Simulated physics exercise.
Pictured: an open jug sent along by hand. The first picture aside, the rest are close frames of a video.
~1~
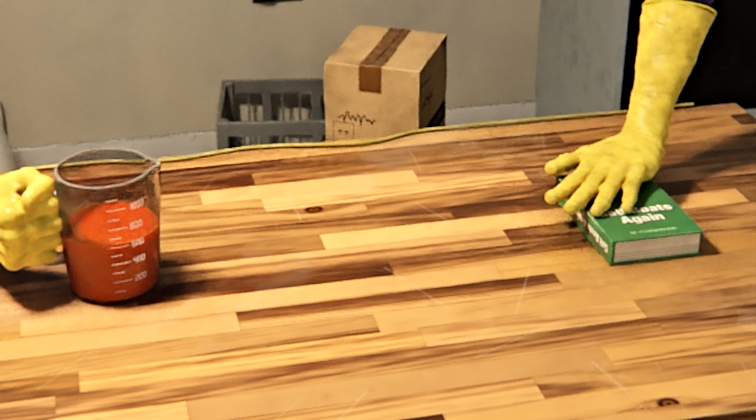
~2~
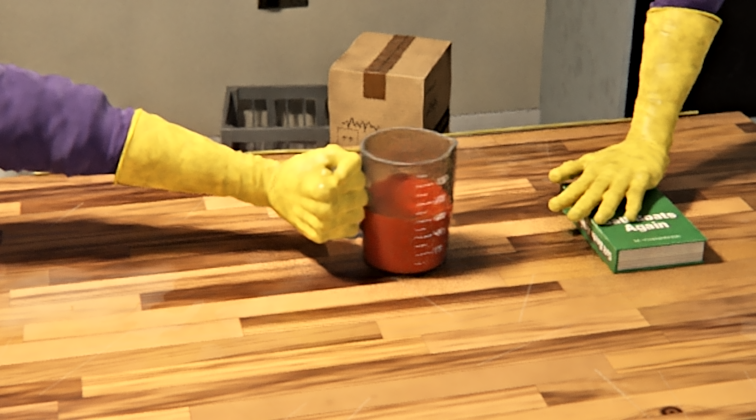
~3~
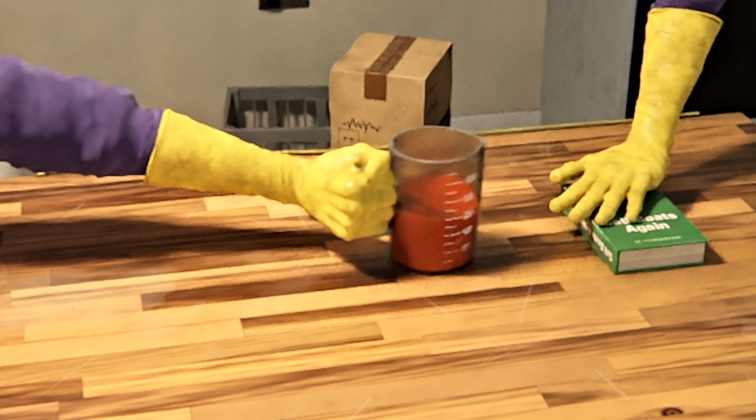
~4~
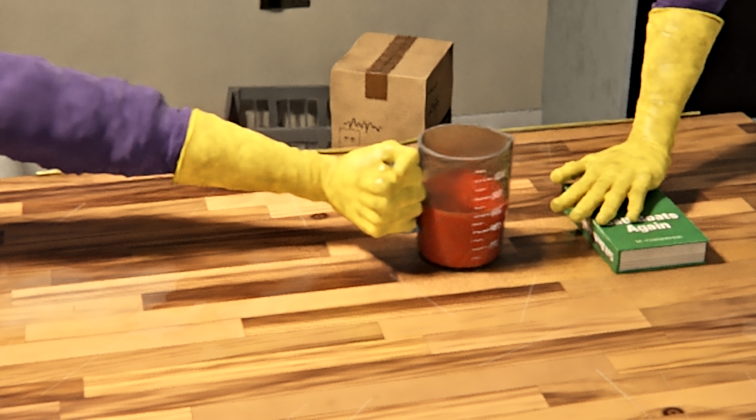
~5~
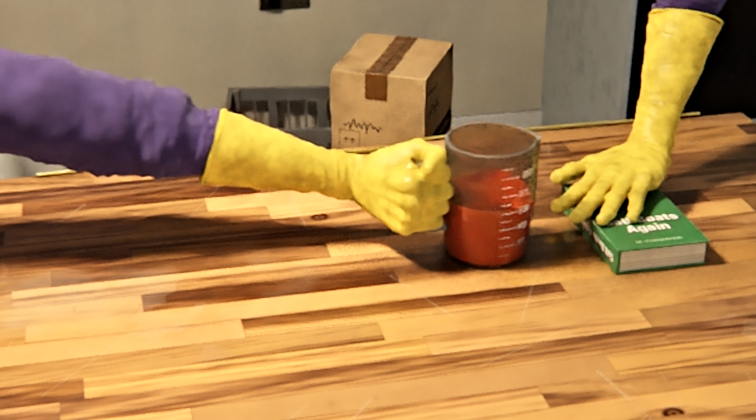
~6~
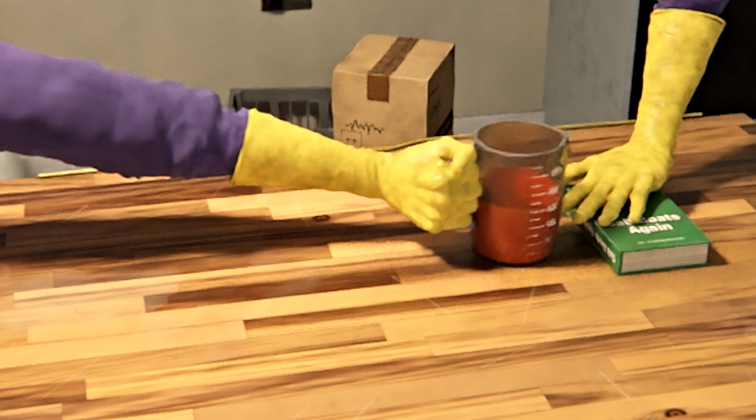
On a wooden tabletop, a yellow-gloved hand slides a half-full jug of red liquid rightward while another rests on a green book.
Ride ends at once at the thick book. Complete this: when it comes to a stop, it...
When it stops, it keeps everything in.
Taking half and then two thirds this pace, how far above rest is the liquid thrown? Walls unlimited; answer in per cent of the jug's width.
Roughly 15 and 20 percent.
Next, the jug meets the thick book.
After that, the tomato juice surges up the wall; the wave climbs under half way to the rim.
Finally, the jug stands at the thick book; its rim is dry.
